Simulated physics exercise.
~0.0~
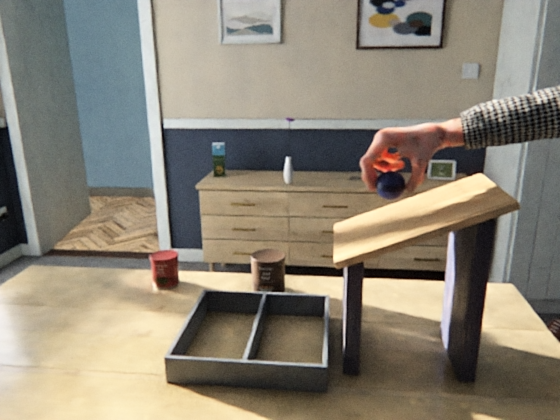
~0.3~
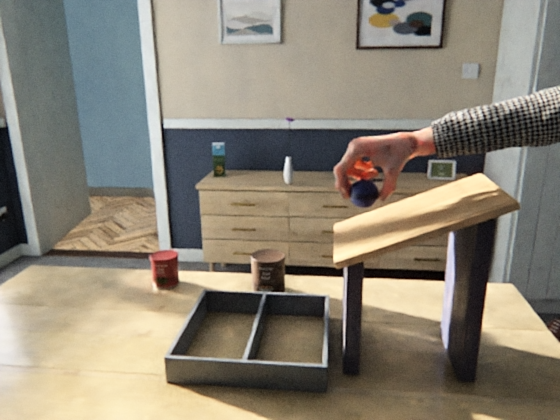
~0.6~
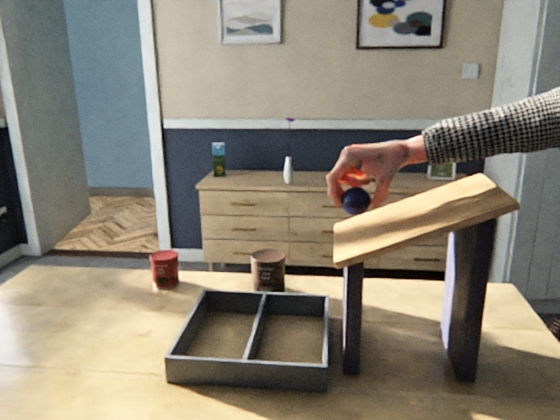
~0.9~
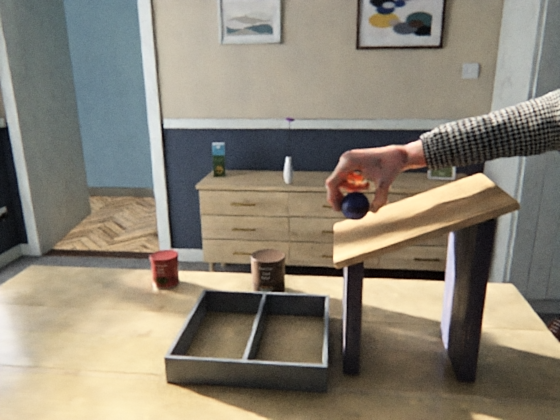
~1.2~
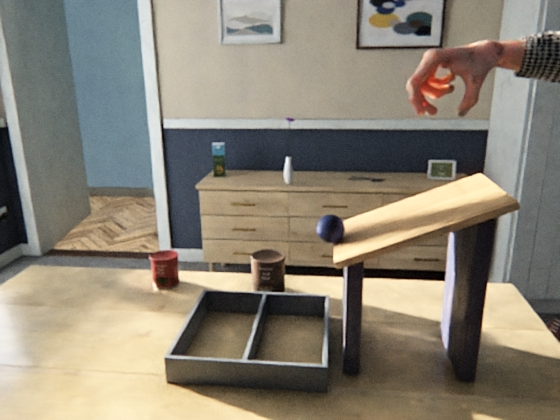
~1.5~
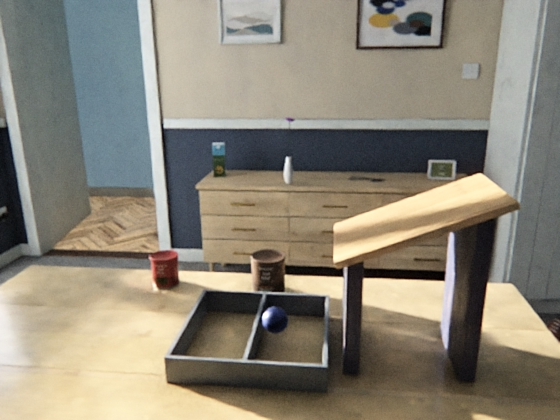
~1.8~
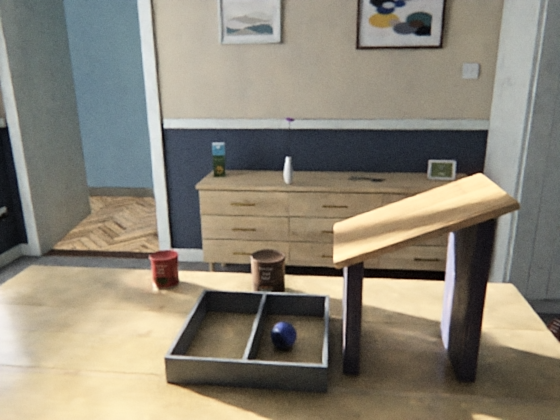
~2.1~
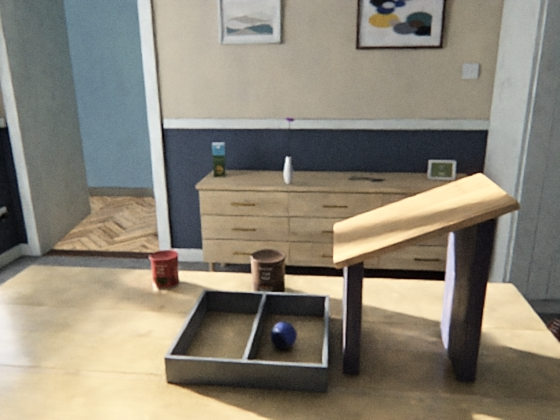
A hand in a checked sleeve holds a blue ball above a sloping wooden ramp on a sunlit table, seen from a steady view across the tabletop. To the left of the ramp sits an open grey tray split into two bays, with a red tin and a brown tin behind it and a dresser against the far wall. The hand lowers the ball leftward to the ramp's low end, then lets go and draws back. The ball leaves the edge, drops into the tray's nearer, right-hand bay, shifts slightly right and comes to rest there.
